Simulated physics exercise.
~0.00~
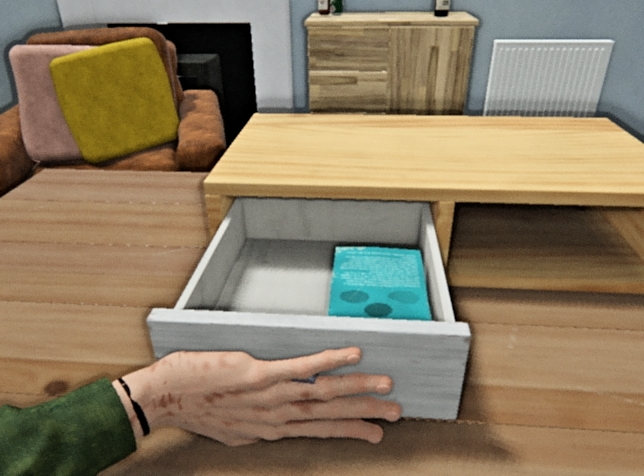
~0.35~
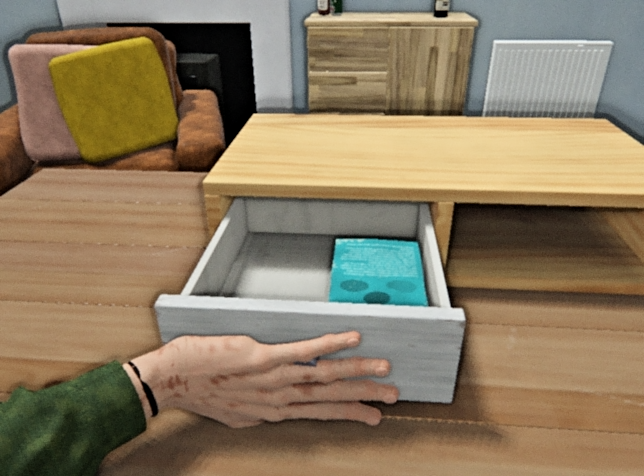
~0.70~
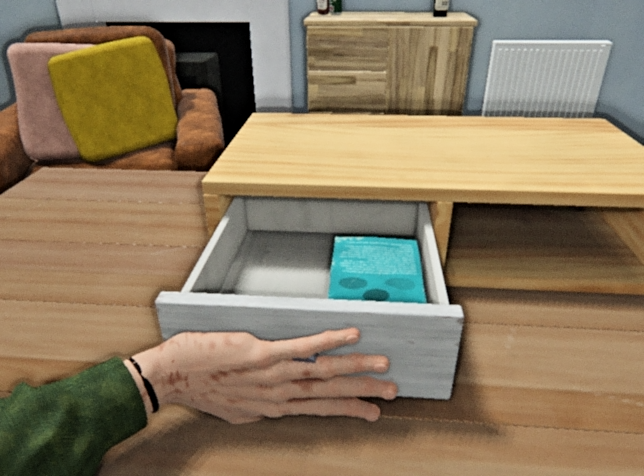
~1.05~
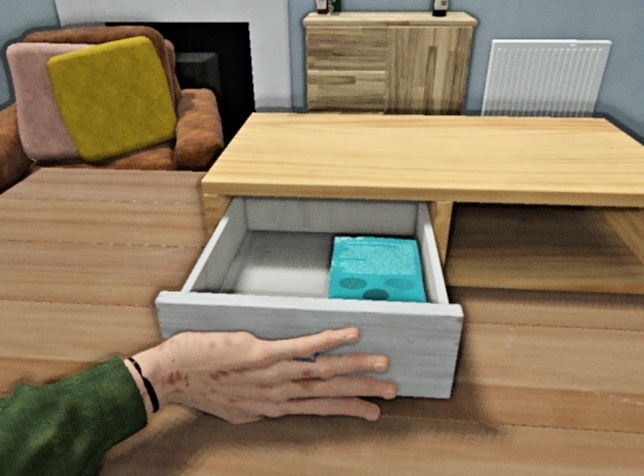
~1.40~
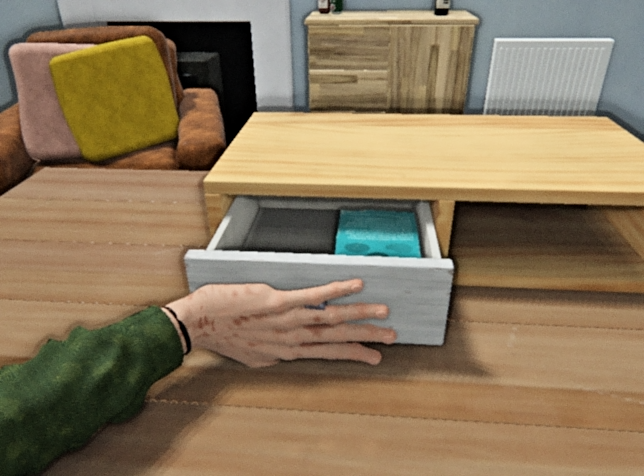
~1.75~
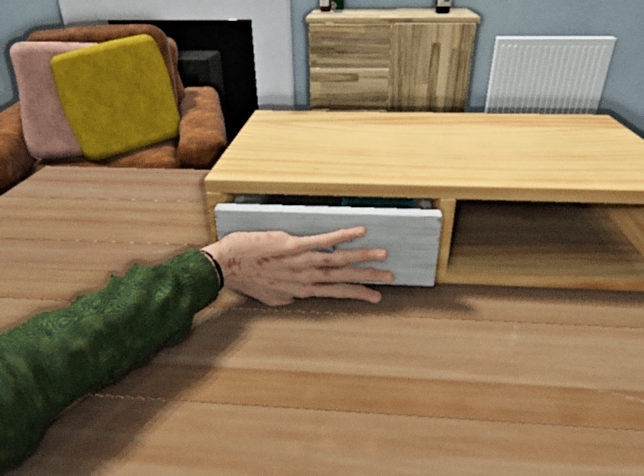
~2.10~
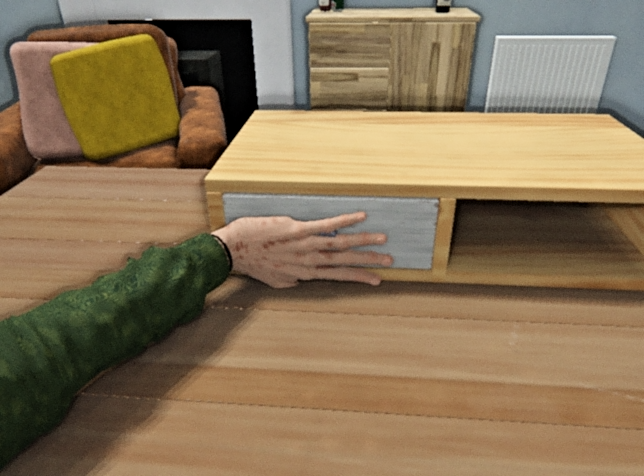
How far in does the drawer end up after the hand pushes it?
The drawer goes all the way in and ends up closed, with its front level with the wooden unit.
